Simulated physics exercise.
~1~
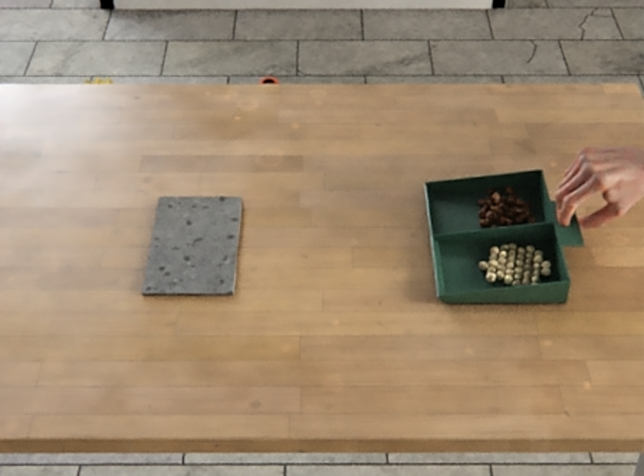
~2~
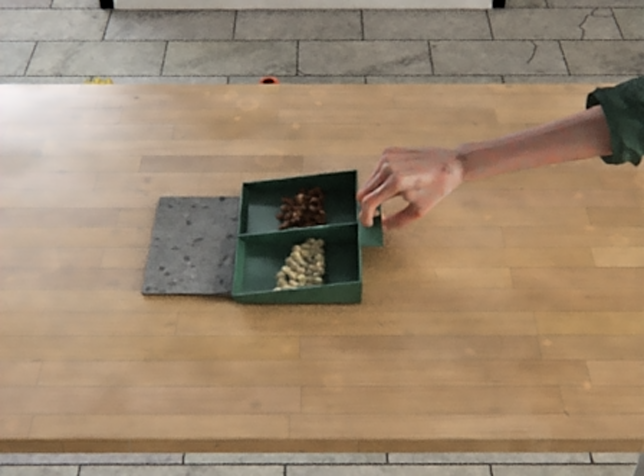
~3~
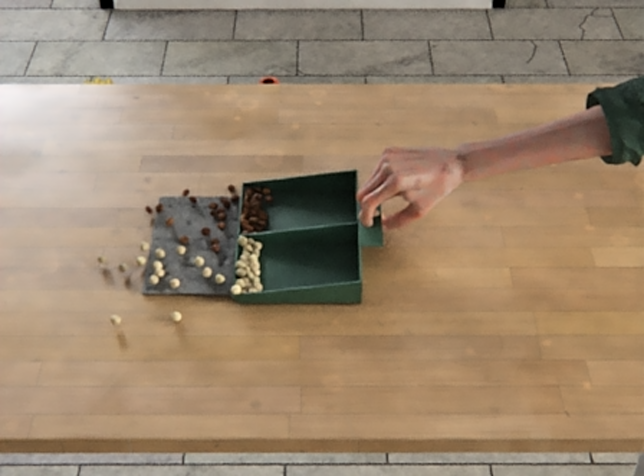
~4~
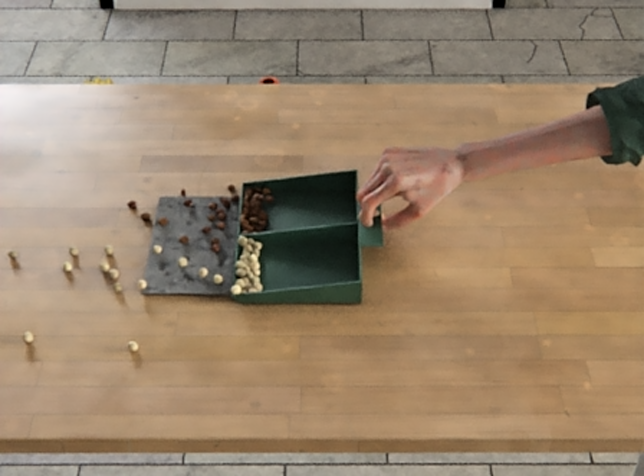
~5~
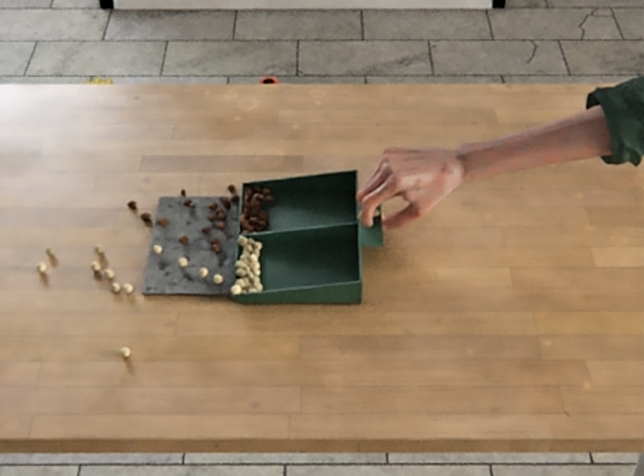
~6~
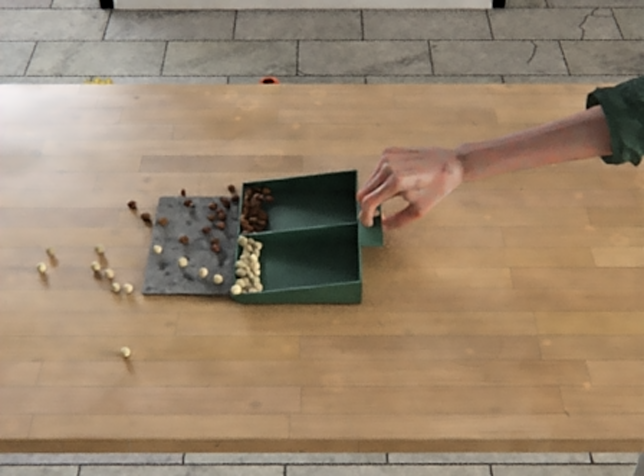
A hand pushes a green tray left into a gray slab, spilling beans and pale pieces forward.
